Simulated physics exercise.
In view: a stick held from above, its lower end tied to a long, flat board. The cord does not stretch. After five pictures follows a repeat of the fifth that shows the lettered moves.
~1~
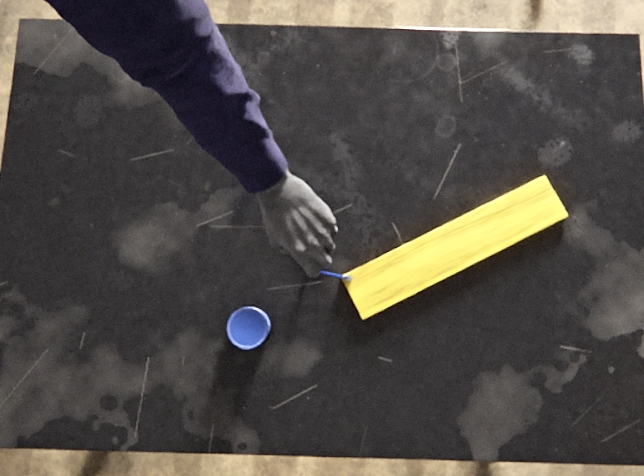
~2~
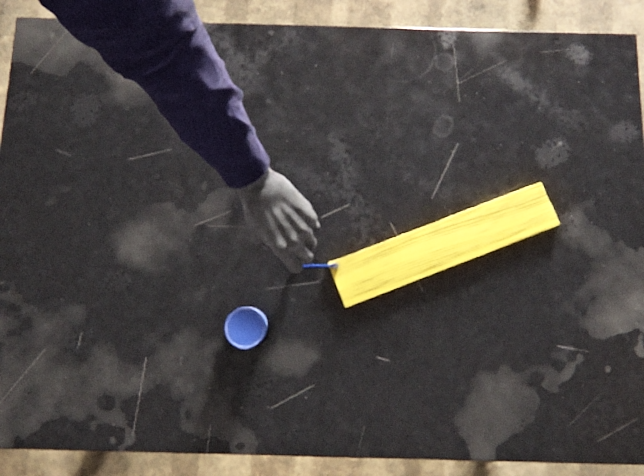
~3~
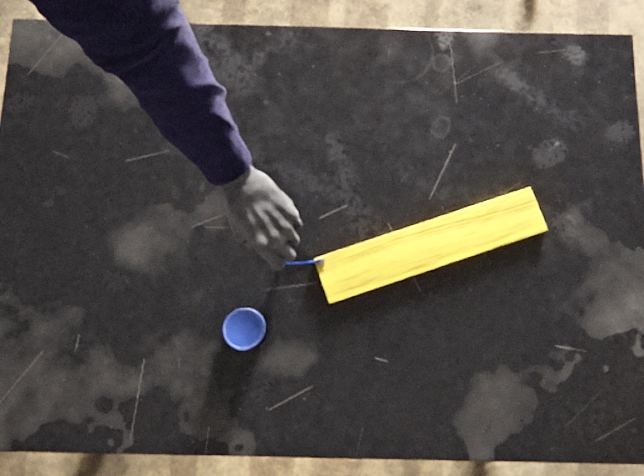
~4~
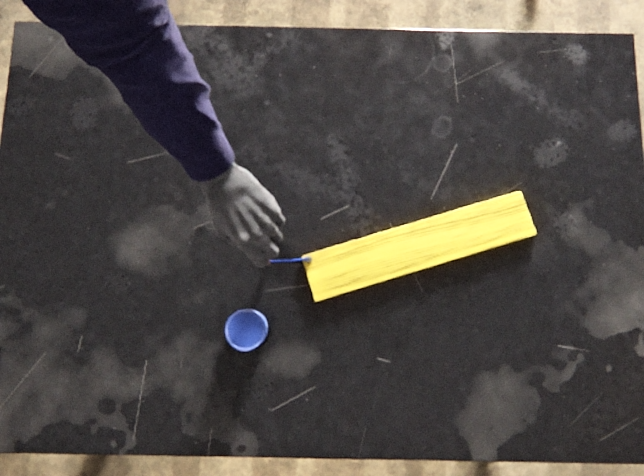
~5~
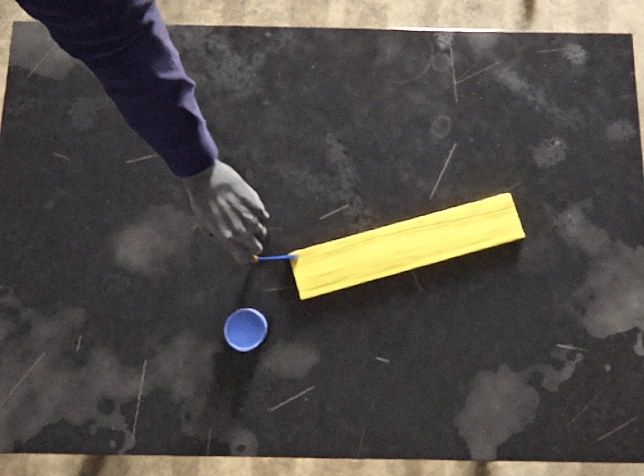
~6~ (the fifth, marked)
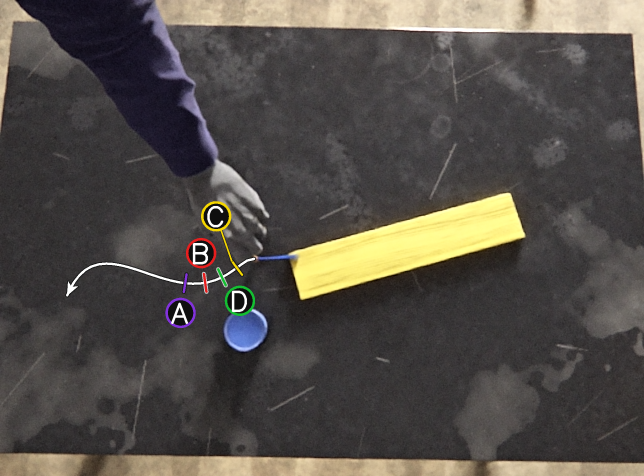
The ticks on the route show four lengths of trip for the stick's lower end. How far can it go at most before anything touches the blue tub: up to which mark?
The farthest safe stop is D.
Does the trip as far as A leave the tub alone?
For that mark, no.
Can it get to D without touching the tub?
Yes.
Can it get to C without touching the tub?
Yes.
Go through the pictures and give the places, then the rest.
The first frame shows yellow board (456, 246); blue tub (250, 328).
The second frame shows yellow board (445, 244); blue tub (247, 327).
The third frame shows yellow board (432, 244); blue tub (245, 329).
The fourth frame shows yellow board (420, 245); blue tub (248, 330).
The fifth frame shows yellow board (407, 245); blue tub (247, 329).
On the marked copy, A at (185, 283); B at (205, 283); C at (237, 268); D at (222, 277); the route from (254, 259) via (156, 277) to (67, 296).
Following D. Soon after the start, foot of the stick (243, 263), middle of the board (396, 246).
Later, foot of the stick (233, 271), middle of the board (385, 249).
In the end, foot of the stick (222, 277), middle of the board (374, 251); nothing has been touched.
As for the rest, A is too far, the tub has been hit; B is too far, the tub has been hit; C is safe but short.
